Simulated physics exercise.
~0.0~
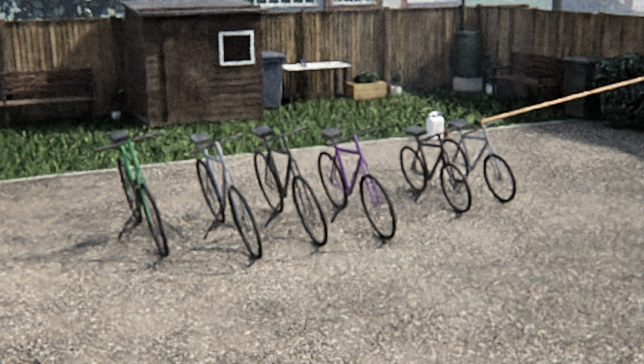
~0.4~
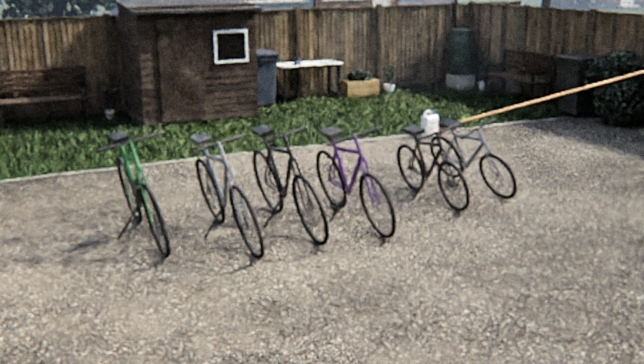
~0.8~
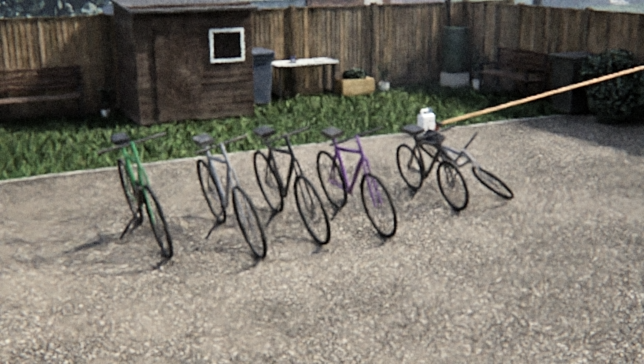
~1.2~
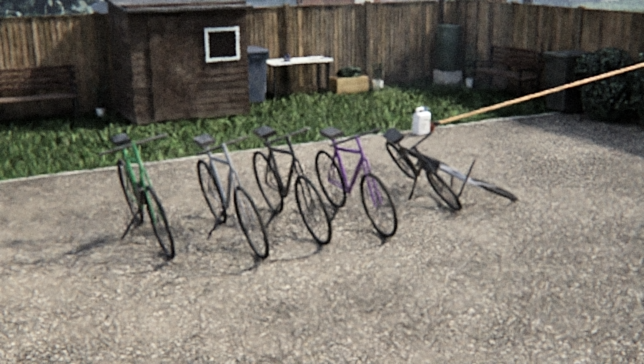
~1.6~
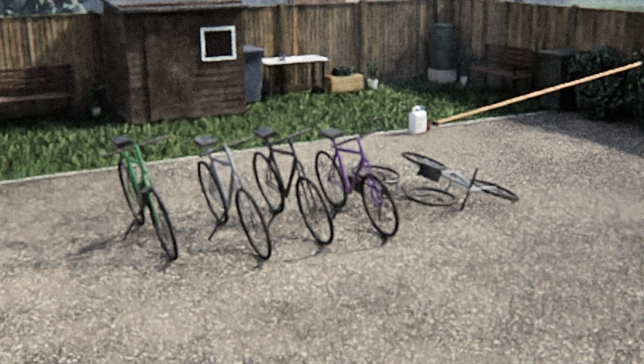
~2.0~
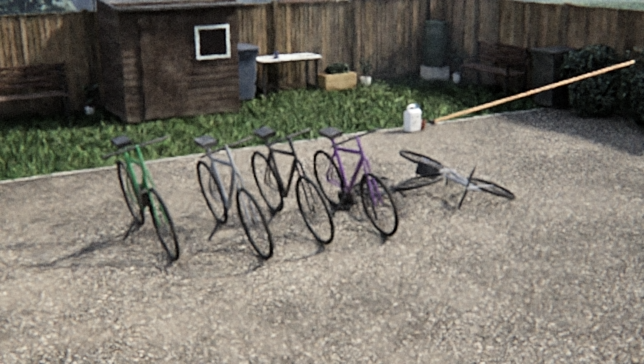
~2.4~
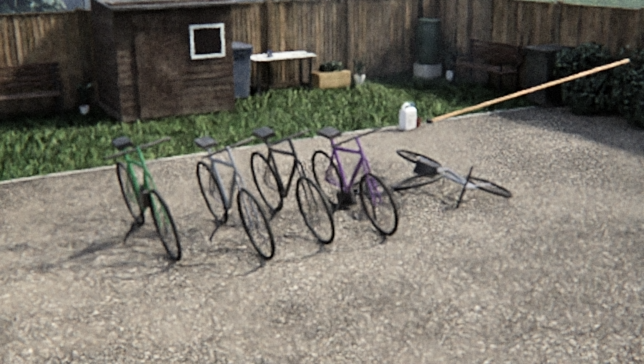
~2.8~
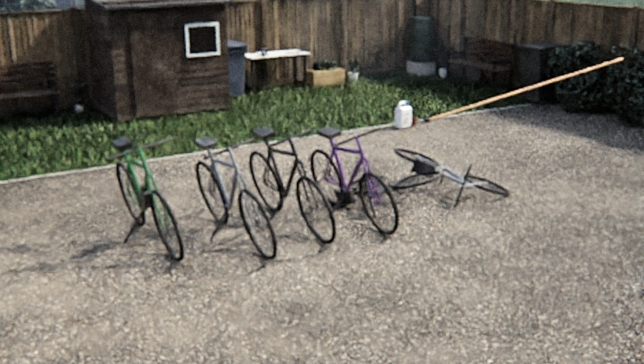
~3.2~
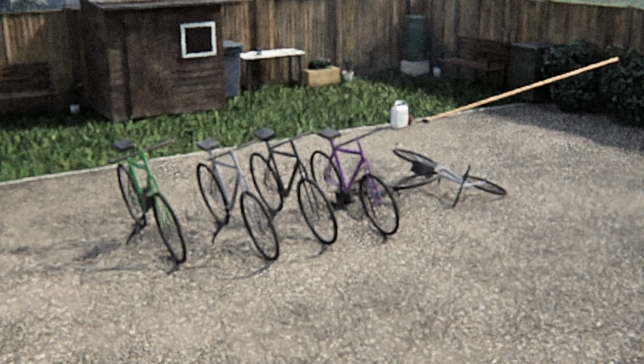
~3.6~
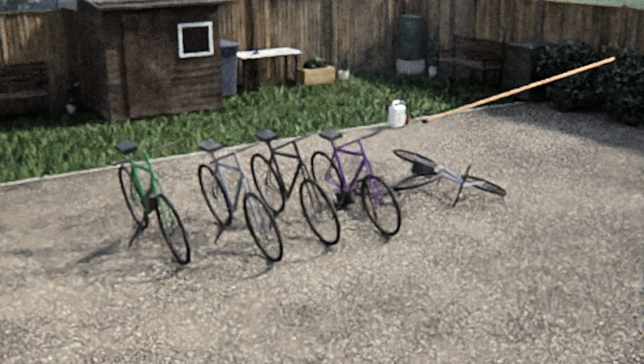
Six bicycles parked in a back yard, the rightmost toppling beside a long pole and its neighbour falling, four left standing.
